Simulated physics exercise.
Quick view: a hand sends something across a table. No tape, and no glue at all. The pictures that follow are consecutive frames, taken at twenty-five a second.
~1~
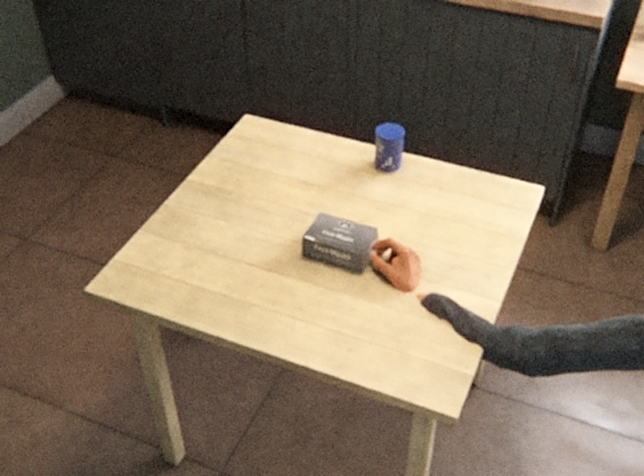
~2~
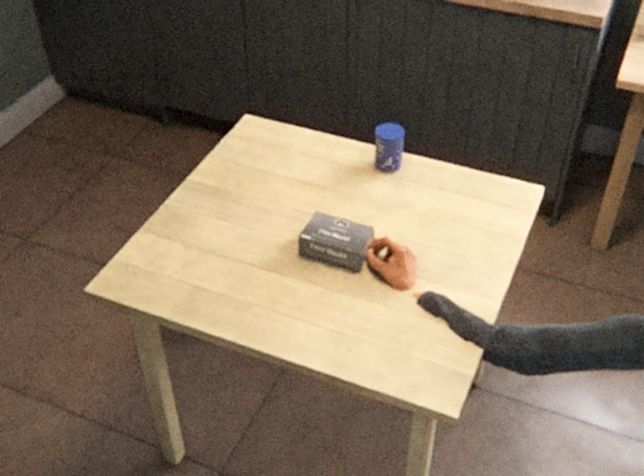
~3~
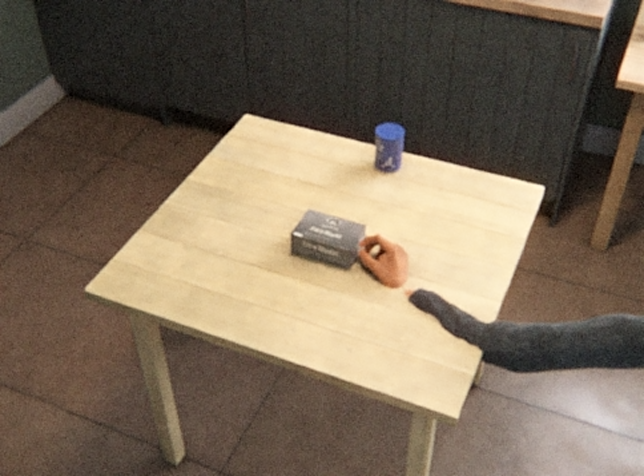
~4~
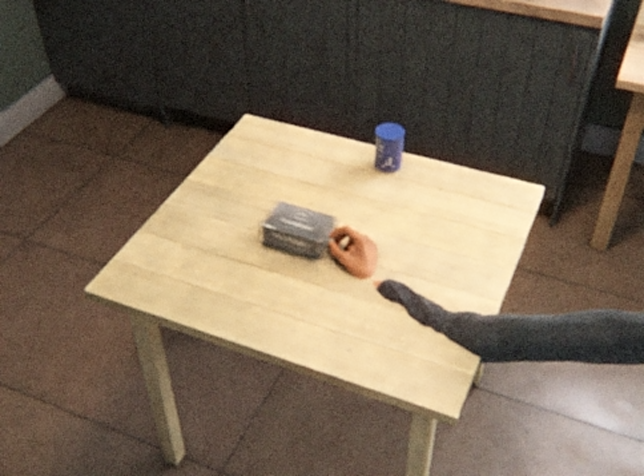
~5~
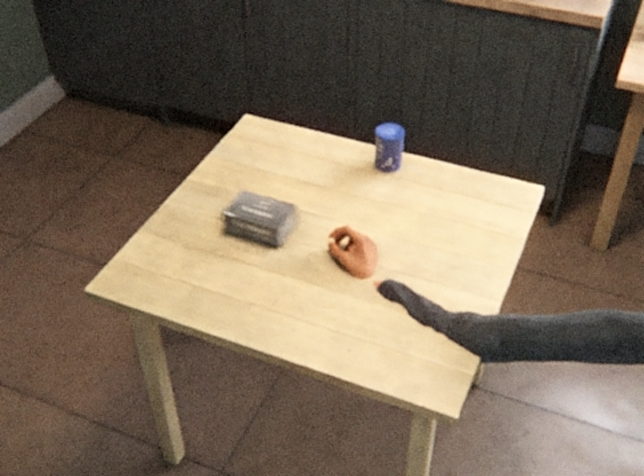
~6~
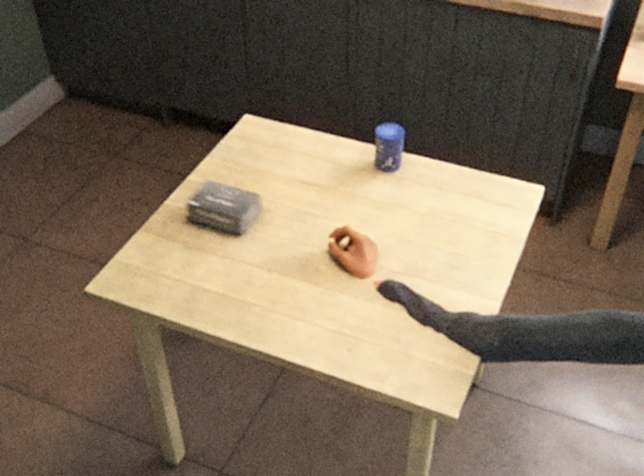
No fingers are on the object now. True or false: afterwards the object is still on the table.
False.
Then, 0.10 s on from there, grey box now off the table.
Then, 0.30 s on from there, things are still on the move.
Then, 0.40 s on from there, as before.
In the end, off the table, grey box.
